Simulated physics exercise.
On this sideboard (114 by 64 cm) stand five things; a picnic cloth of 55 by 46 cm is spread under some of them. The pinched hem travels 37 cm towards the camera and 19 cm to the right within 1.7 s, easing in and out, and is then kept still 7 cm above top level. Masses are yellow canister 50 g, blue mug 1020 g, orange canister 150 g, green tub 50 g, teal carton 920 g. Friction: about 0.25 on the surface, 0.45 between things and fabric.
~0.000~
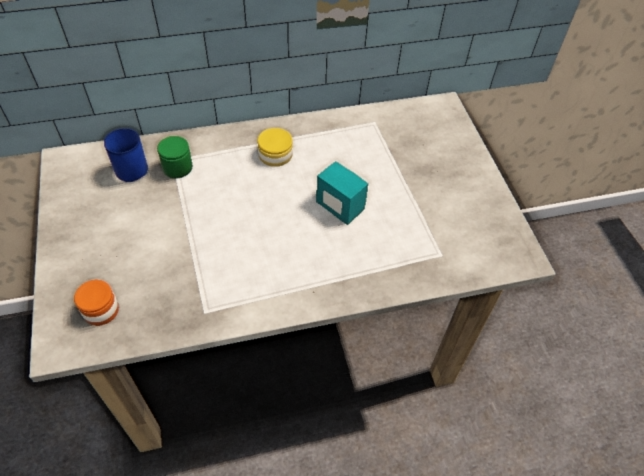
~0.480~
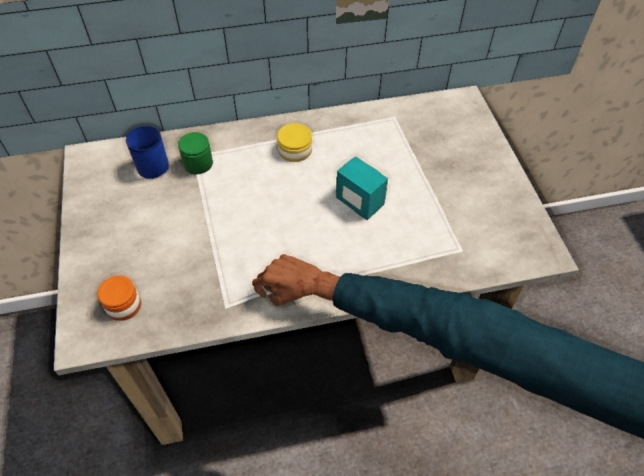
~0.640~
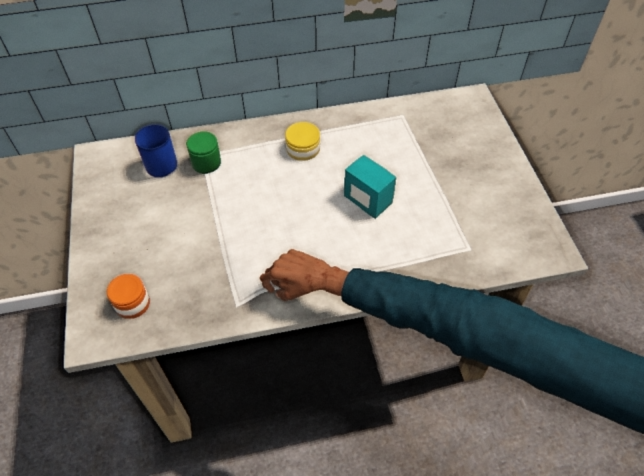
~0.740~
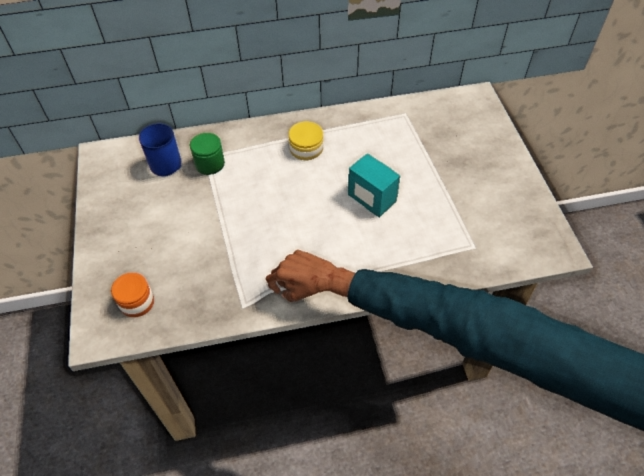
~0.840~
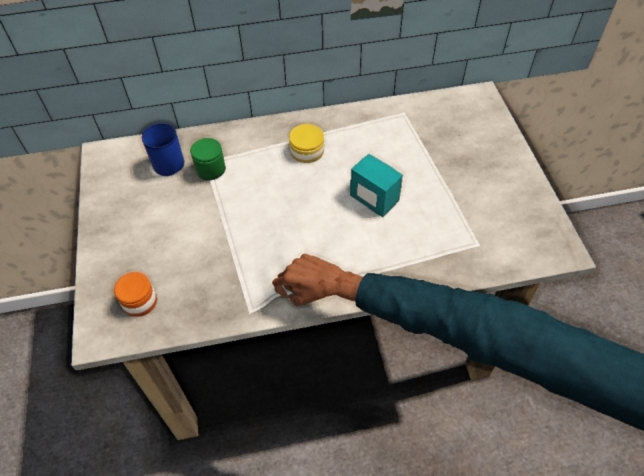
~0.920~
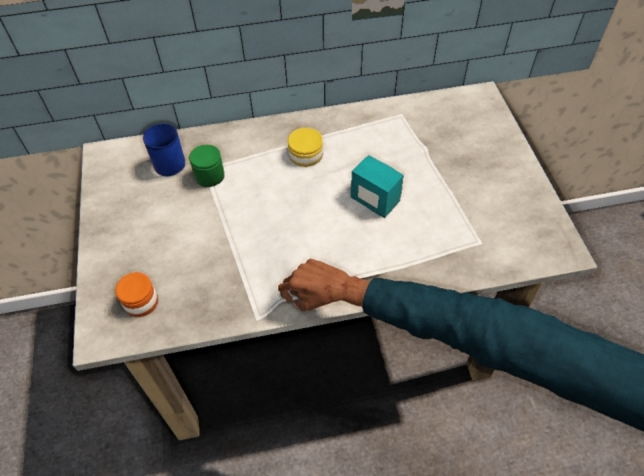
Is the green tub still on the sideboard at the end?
Verdict: The green tub falls off.
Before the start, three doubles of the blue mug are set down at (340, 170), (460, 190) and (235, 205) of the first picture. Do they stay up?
In turn: Remains, remains, goes over.
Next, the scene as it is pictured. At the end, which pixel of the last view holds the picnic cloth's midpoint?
Near (354, 326).
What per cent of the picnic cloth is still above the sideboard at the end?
About 45 per cent.
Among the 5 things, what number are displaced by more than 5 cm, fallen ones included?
I count 3.
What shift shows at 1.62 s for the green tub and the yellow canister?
Green tub 30 cm, yellow canister 30 cm.
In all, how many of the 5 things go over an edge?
1 of them.
By 1.3 s, 95 % of the picnic cloth is still over the top; green tub 17 cm off its start, yellow canister 14 cm off its start, teal carton 6 cm off its start.
By 1.6 s, 80 % of the picnic cloth is still over the top; green tub 31 cm off its start, yellow canister 28 cm off its start, teal carton 15 cm off its start.
By 2.0 s, 55 % of the picnic cloth is still over the top; green tub 47 cm off its start at (224, 304), yellow canister 41 cm off its start at (272, 266), teal carton 24 cm off its start at (382, 258).
By 2.3 s, 45 % of the picnic cloth is still over the top; green tub over the edge, yellow canister 46 cm off its start, teal carton 28 cm off its start.
By 3.9 s, 45 % of the picnic cloth is still over the top; green tub over the edge, yellow canister 46 cm off its start at (274, 287), teal carton 28 cm off its start at (389, 275).
